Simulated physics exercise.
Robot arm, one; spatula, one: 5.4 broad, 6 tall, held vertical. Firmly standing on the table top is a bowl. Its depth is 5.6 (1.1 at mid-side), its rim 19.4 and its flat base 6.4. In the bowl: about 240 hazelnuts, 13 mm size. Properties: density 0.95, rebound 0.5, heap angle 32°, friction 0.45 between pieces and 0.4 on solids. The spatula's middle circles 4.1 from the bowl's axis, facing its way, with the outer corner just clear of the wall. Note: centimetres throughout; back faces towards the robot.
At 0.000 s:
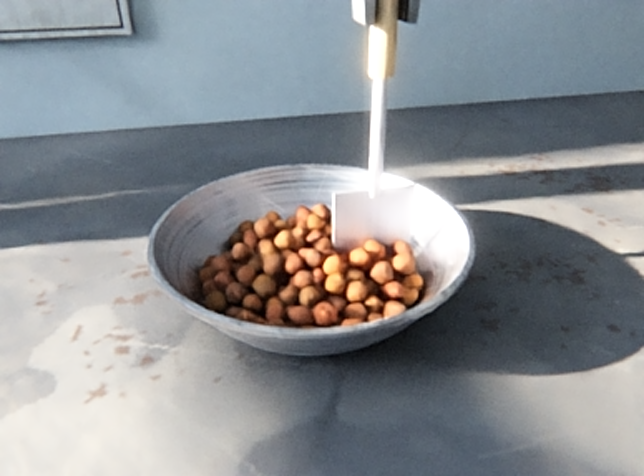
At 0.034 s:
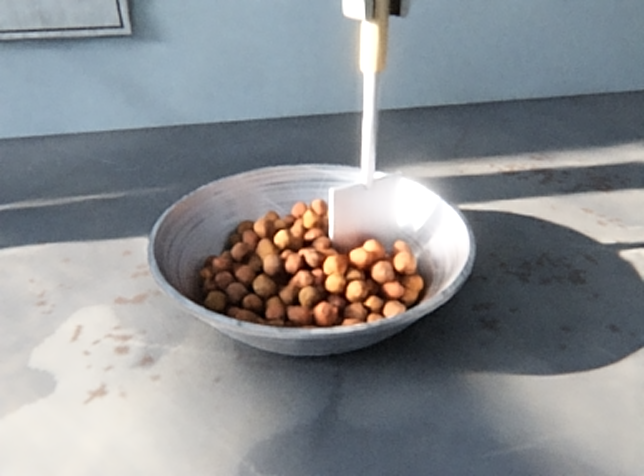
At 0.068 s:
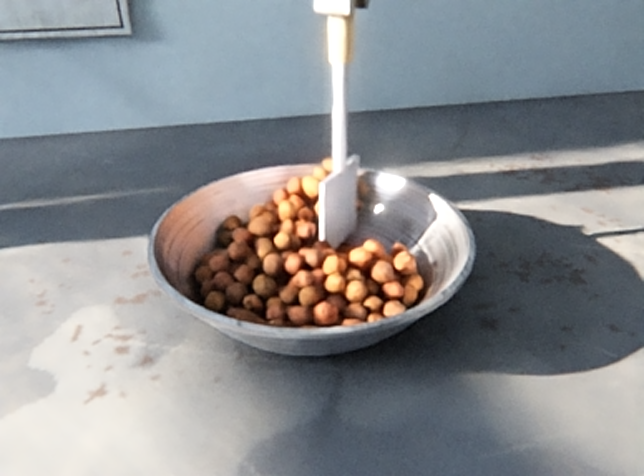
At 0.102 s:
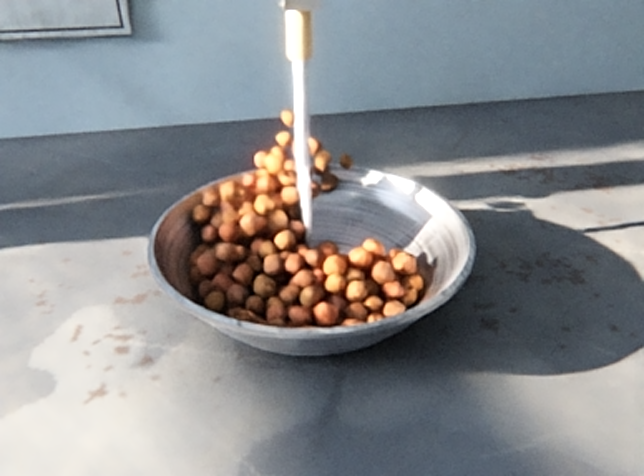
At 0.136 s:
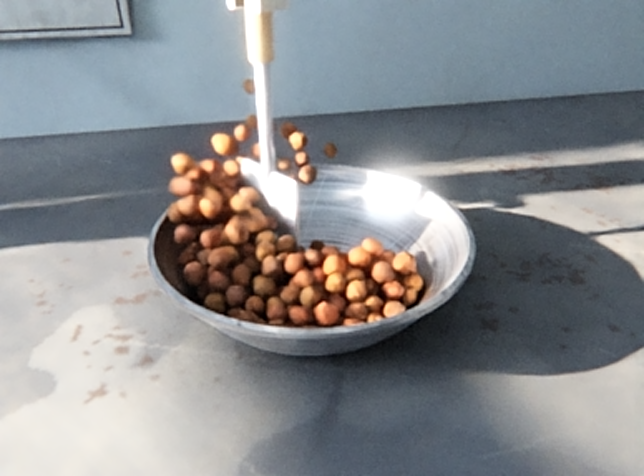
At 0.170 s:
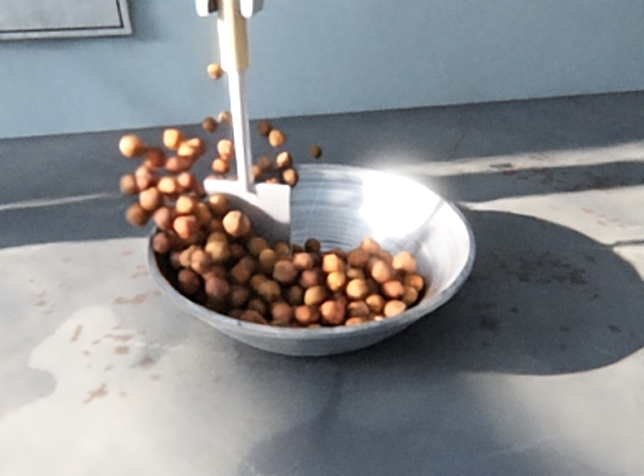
A spatula on a robot arm sweeps left through a bowl, flinging hazelnuts upward and leftward.
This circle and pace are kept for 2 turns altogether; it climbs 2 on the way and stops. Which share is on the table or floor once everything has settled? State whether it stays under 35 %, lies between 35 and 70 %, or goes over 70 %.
It lies between 35 and 70 %.
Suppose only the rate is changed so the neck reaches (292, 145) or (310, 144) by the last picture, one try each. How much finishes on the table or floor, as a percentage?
Some 25 and 20 per cent.
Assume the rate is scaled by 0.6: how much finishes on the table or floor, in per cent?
Some 25 in a hundred.
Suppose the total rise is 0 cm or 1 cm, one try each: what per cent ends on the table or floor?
Near 65 in a hundred, then near 55 in a hundred.
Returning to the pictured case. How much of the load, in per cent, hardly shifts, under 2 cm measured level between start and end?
I'd guess close to 5 percent of the load.
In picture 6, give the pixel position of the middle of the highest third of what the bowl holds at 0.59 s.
I'd say about (284, 252).
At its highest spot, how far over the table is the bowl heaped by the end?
Top height: Around 4.5 cm.
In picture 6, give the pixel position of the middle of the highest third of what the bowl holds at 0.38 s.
About (395, 211) in the last picture.
After 0.38 s, 14° round, highest piece 12 above the table; 152 in the bowl, 51 on the table or floor, 38 in flight or on the tool.
After 0.59 s, 231° round, highest piece 7 above the table; 131 in the bowl, 107 on the table or floor, 3 in flight or on the tool.
After 0.89 s, 0° round, highest piece 7 above the table; 131 in the bowl, 110 on the table or floor.
After 1.59 s, 0° round, highest piece 7 above the table; 131 in the bowl, 110 on the table or floor.
At rest, 131 in the bowl, 110 on the table or floor. That is 46 % on the table or floor.
